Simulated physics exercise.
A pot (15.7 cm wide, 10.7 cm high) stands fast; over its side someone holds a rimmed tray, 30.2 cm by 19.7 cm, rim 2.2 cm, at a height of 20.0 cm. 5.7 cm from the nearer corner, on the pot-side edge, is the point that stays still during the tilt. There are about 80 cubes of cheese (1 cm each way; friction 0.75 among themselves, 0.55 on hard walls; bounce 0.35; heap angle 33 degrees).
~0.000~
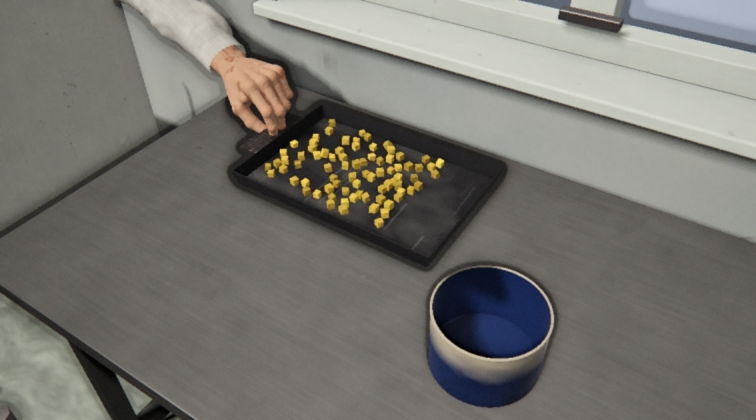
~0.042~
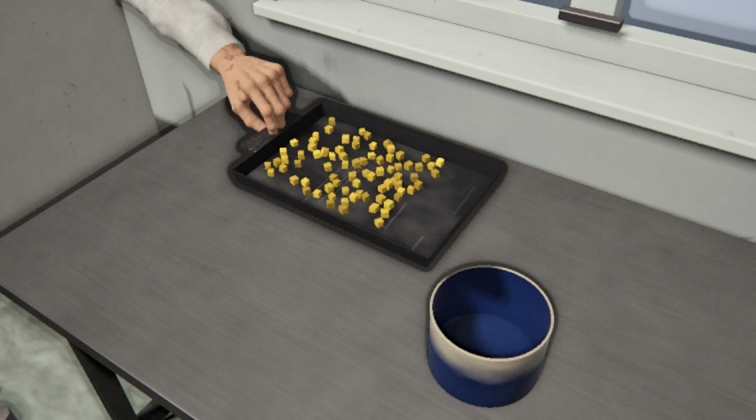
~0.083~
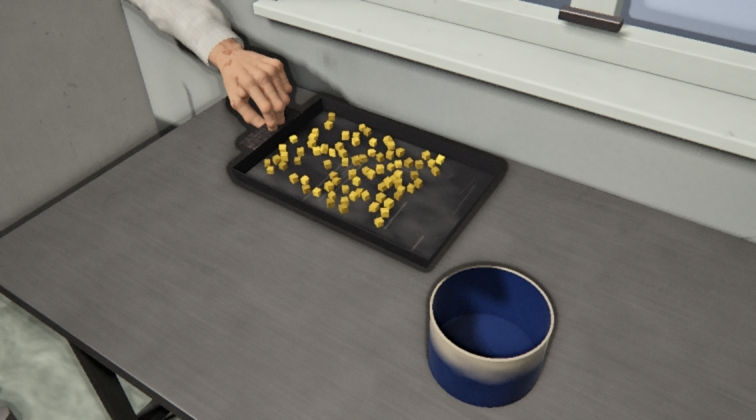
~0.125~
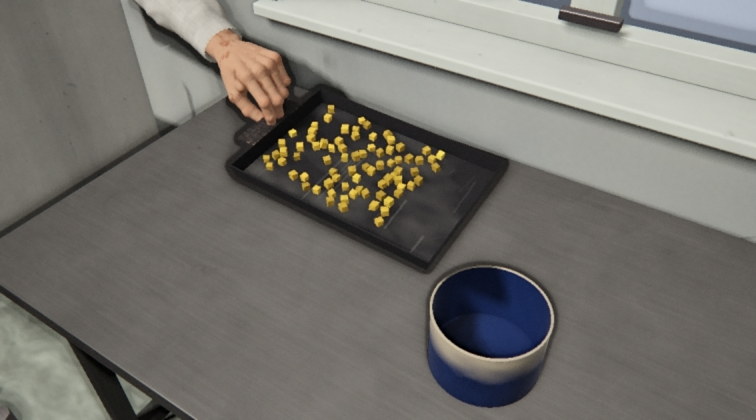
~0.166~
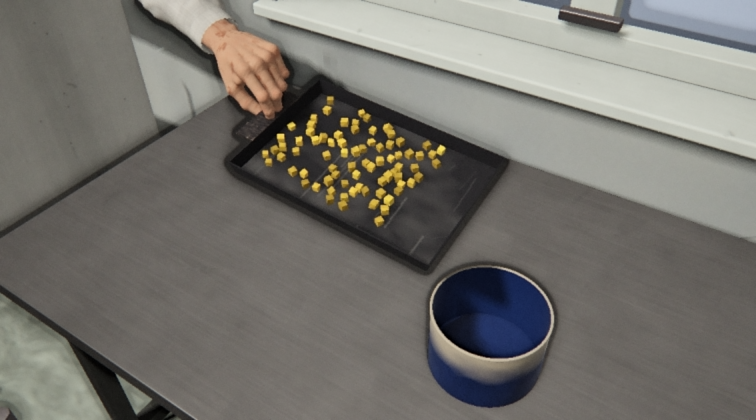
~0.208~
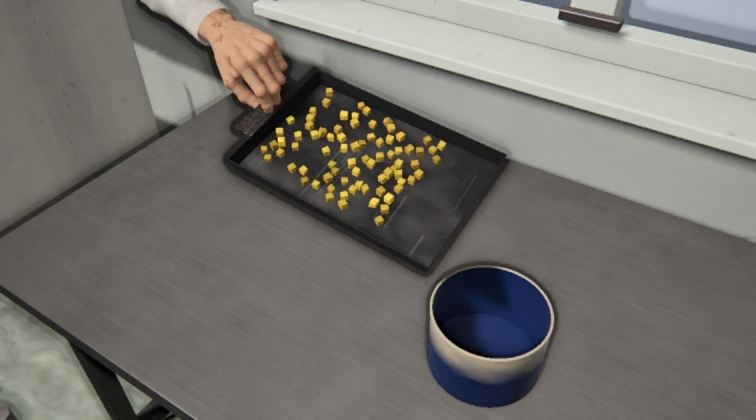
A hand slightly tilts a dark tray of yellow cubes beside a blue pot.
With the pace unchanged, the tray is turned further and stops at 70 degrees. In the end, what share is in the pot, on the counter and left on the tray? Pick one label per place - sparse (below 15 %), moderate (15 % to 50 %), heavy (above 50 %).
Pot: Sparse; counter: Heavy; tray: Moderate.
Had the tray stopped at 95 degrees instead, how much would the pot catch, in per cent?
That would give about 5 per cent.
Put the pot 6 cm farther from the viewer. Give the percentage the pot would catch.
I'd put it at around 0 per cent.
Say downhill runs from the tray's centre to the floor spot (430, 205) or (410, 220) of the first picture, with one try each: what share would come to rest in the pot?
That would be close to 35 per cent, then close to 40 per cent.
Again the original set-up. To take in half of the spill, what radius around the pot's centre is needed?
Some 20 cm, give or take.
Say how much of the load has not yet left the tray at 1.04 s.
Load share: Around 40%.
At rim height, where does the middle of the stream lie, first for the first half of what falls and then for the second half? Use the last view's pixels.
Near (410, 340) at first, near (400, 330) afterwards.
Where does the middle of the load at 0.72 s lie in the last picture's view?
Estimated centre of load: Around (363, 219).
Then, at 0.52 s, tilt 42 degrees; the tray holds 100 %, the pot 0 %.
Then, at 0.72 s, tilt 60 degrees; the tray holds 100 %, the pot 0 %.
Then, at 1.04 s, tilt 70 degrees; the tray holds 40 %, the pot 0 %.
At rest (2.7 s), pot 0 %, counter 65 %, tray 35 %.
